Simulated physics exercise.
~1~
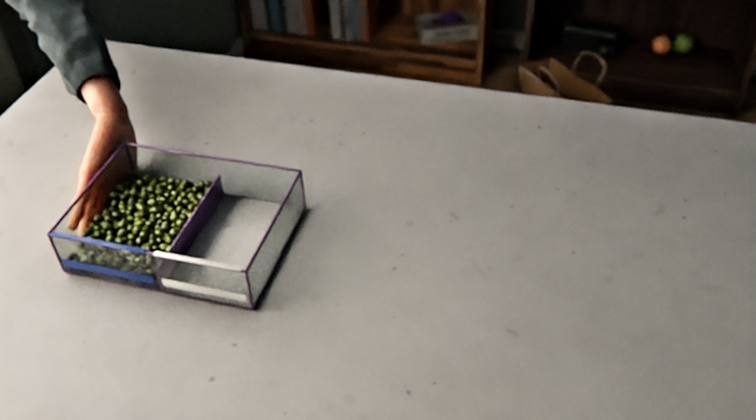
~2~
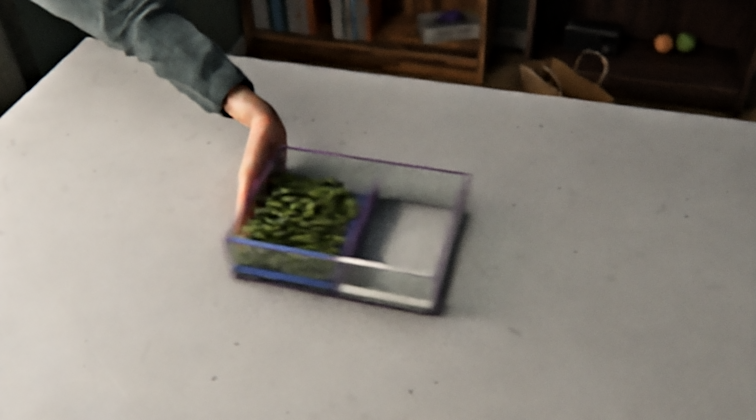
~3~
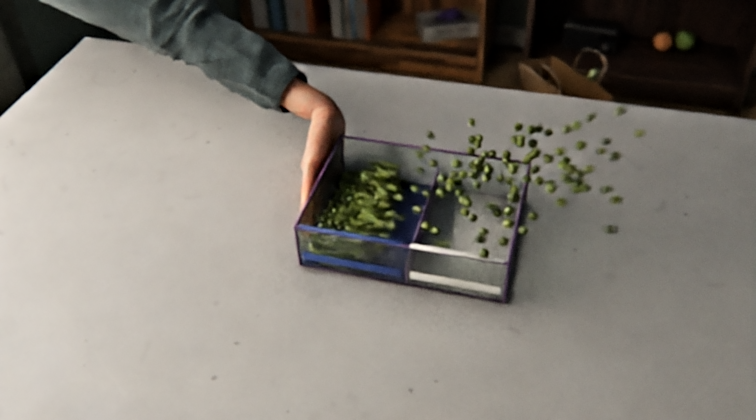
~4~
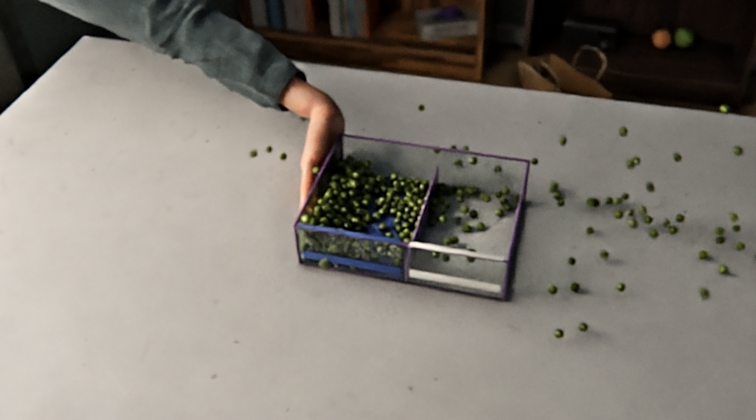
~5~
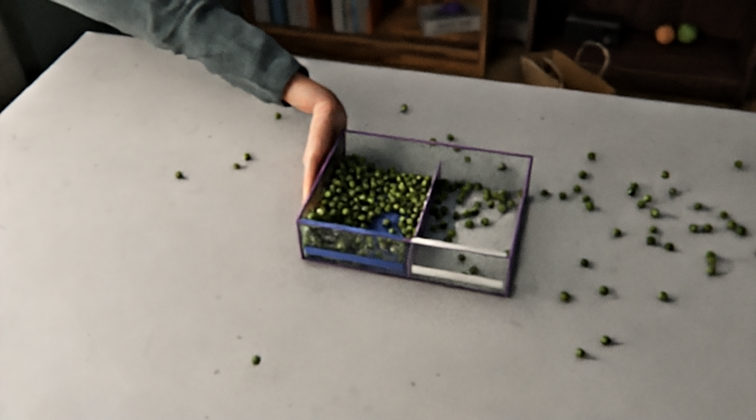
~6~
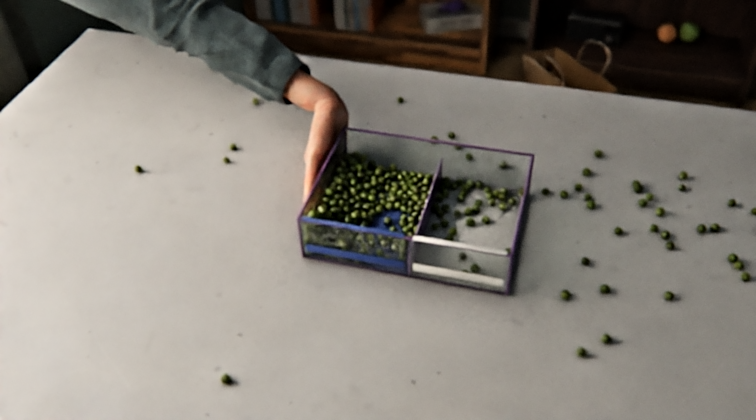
A clear drawer tray with purple edges, its left compartment heaped with small green olives and its right one empty, stands on a pale grey table, seen from above at an angle. A hand in a grey-green sleeve grips its left side and slides it quickly to the right, past dark shelves behind. The tray stops abruptly, and many olives fly over the divider to the right. Some land in the white compartment, while others scatter and roll across the table, a few to the left. Finally most olives remain in the blue compartment, the hand still holding the tray.
